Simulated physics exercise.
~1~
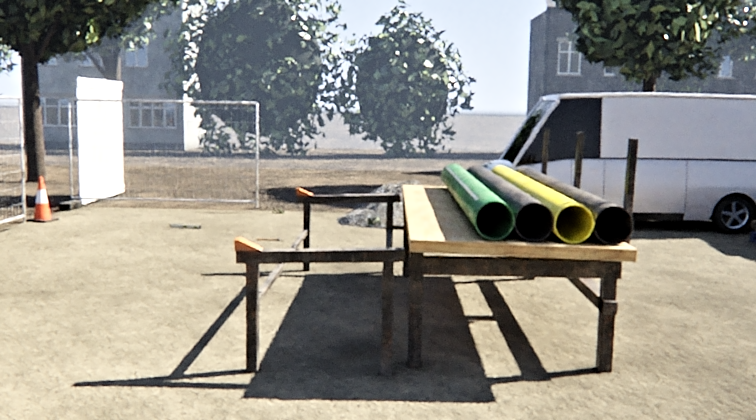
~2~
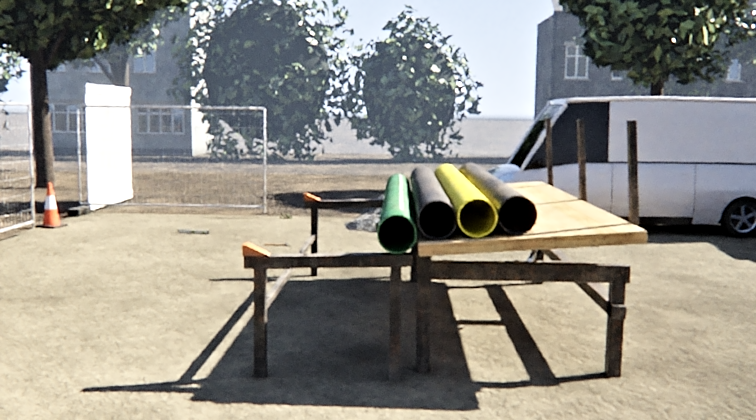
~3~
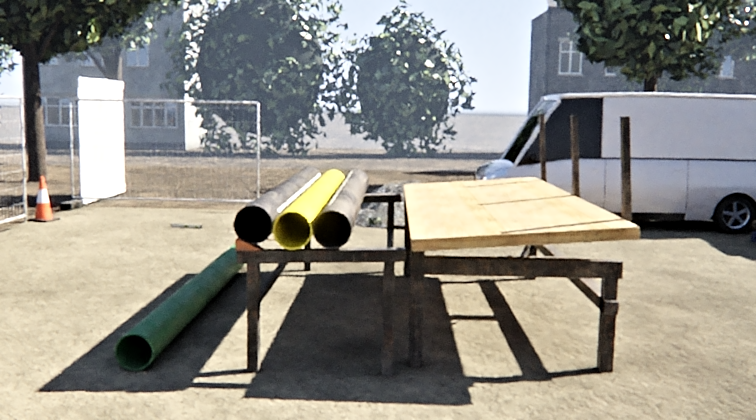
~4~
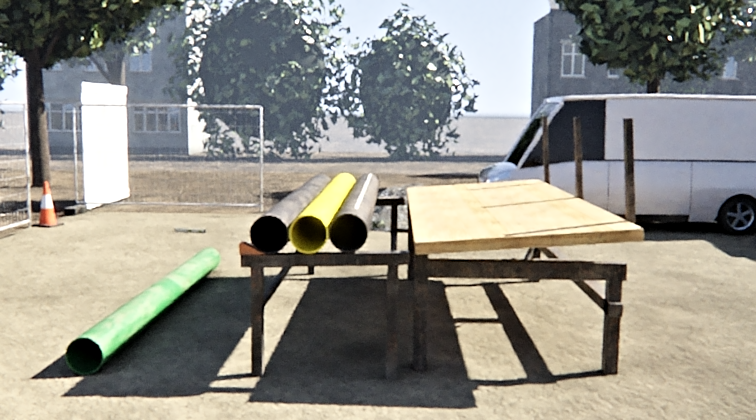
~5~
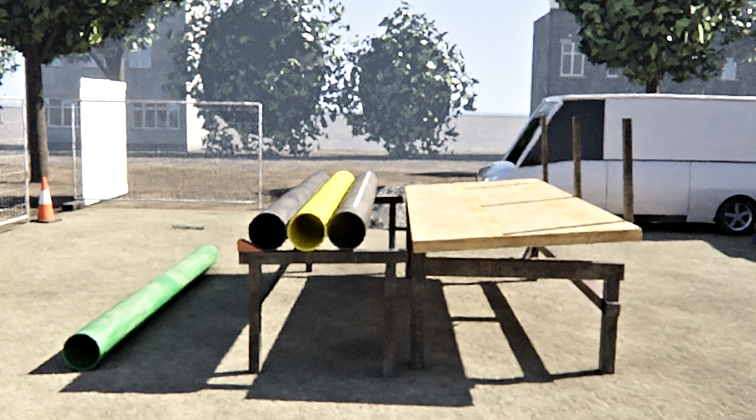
In a dusty yard, four pipes roll left off a table; green drops, three stay up.
